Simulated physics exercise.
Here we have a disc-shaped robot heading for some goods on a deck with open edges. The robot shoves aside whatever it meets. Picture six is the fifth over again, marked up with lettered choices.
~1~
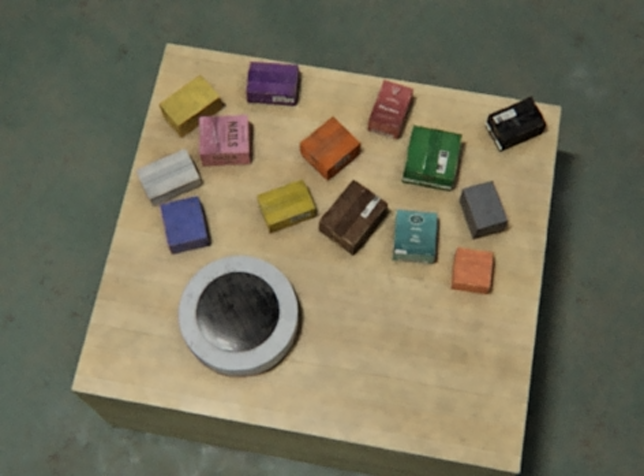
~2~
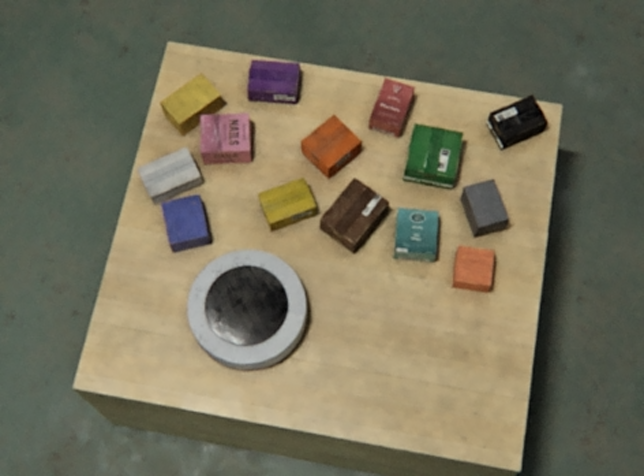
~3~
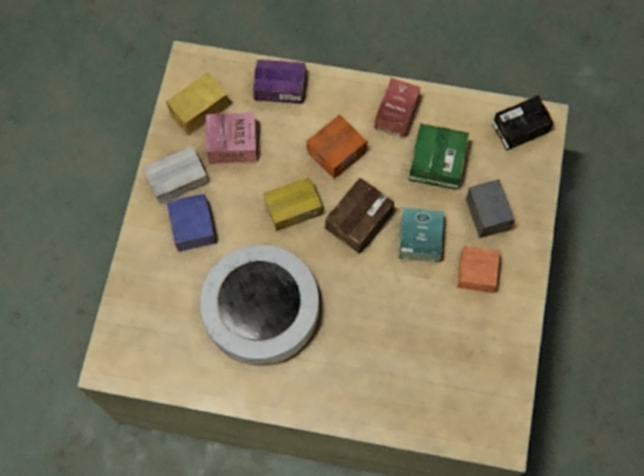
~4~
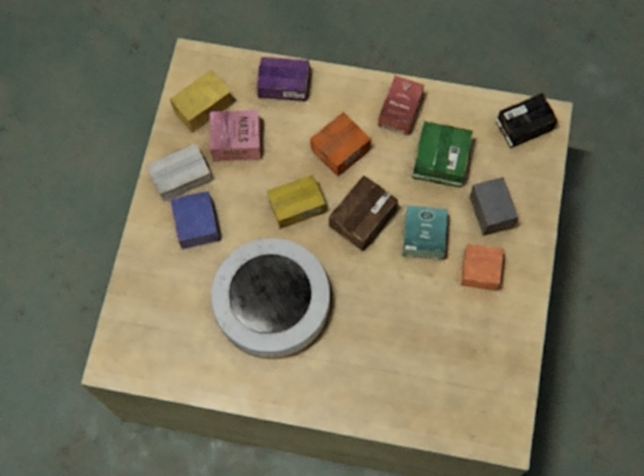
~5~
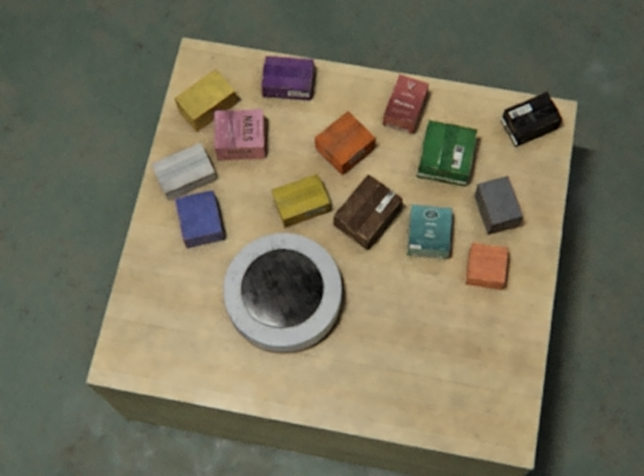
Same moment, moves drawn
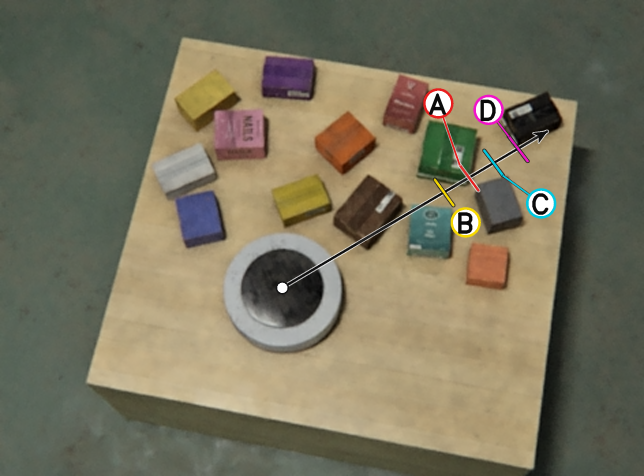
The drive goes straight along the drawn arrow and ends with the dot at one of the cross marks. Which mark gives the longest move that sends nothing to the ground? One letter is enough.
Up to mark B.
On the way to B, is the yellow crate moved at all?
No.
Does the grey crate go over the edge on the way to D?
By then, yes.
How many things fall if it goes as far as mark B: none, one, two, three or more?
In all, none.
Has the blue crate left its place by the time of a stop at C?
By then, no.
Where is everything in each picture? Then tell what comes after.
Red box (391, 110); turquoise box (415, 237); black parcel (516, 124), in the first picture.
Robot (248, 309); purple parcel (274, 82), in the second picture.
Robot (260, 305); white parcel (176, 175), in the third picture.
Robot (271, 298); yellow parcel (297, 202), in the fourth picture.
Robot (283, 293); grey crate (498, 206); yellow crate (207, 101); orange parcel (345, 143), in the fifth picture.
On the marked copy, A at (469, 178); B at (444, 192); C at (493, 163); D at (518, 149); the arrow from (282, 288) to (547, 131); the white dot at (282, 288).
Following B. Soon after the start, robot (343, 258); brown parcel (391, 193); purple parcel (288, 78).
Later, robot (400, 223); black parcel (536, 116); green parcel (477, 118).
In the end, robot (443, 199); green parcel (491, 84); grey crate (555, 188); nothing has fallen.
As for the rest, A drops the grey crate and green parcel; C drops the grey crate and green parcel; D drops the grey crate, turquoise box and green parcel.
